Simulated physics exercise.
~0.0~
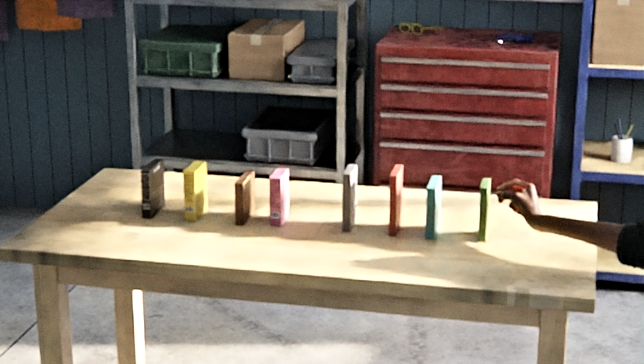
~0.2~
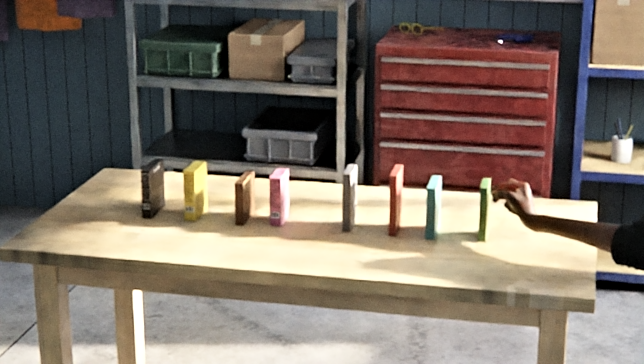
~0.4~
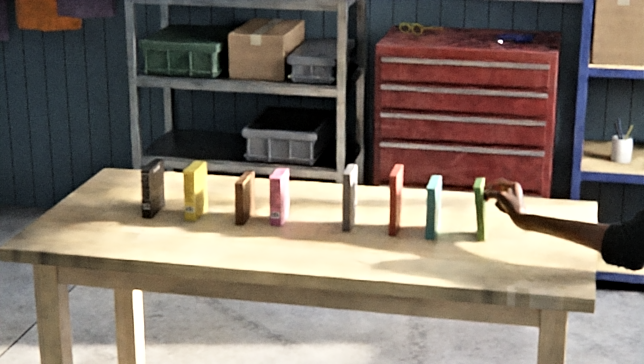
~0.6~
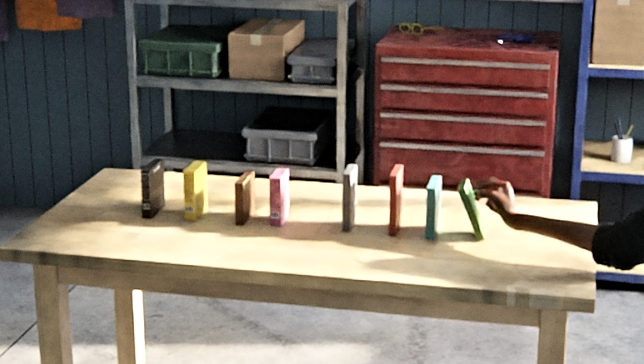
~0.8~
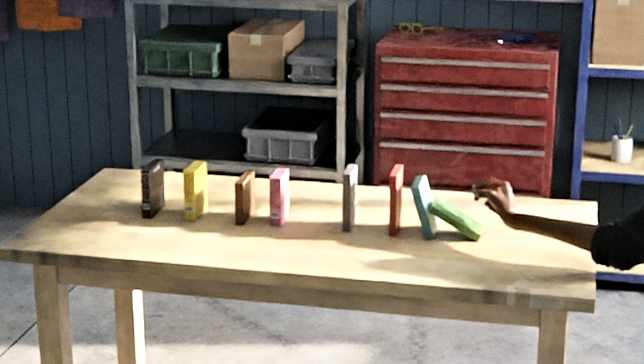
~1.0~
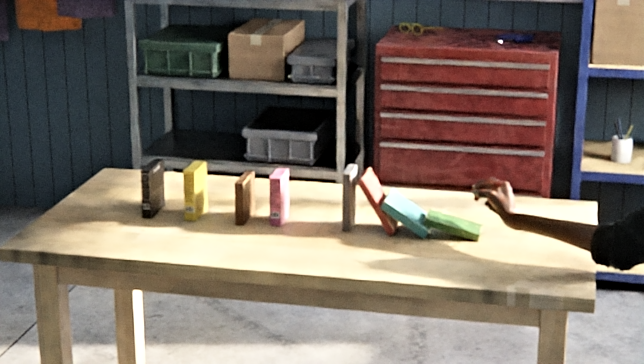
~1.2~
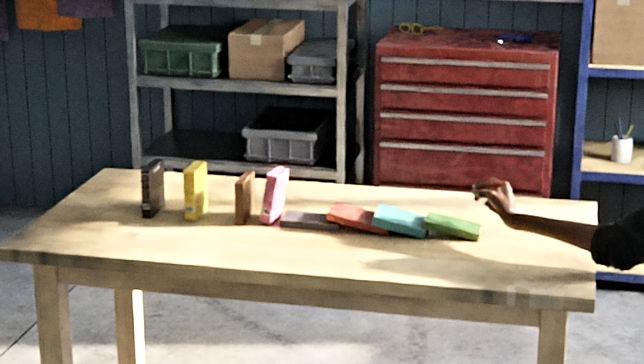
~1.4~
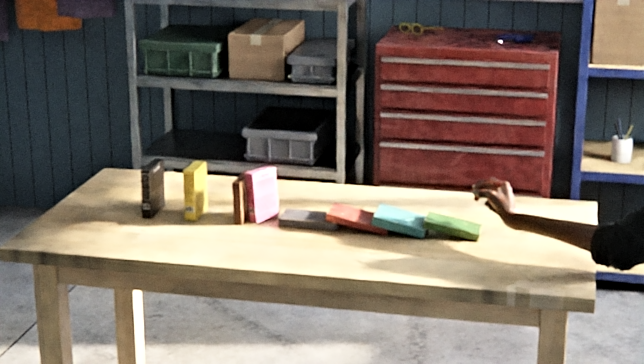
A hand tipped the green block at the right end of a row on a wooden table, and it toppled the turquoise, red and grey pieces leftward until the pink one slid upright against the brown, leaving the yellow and black ones standing.
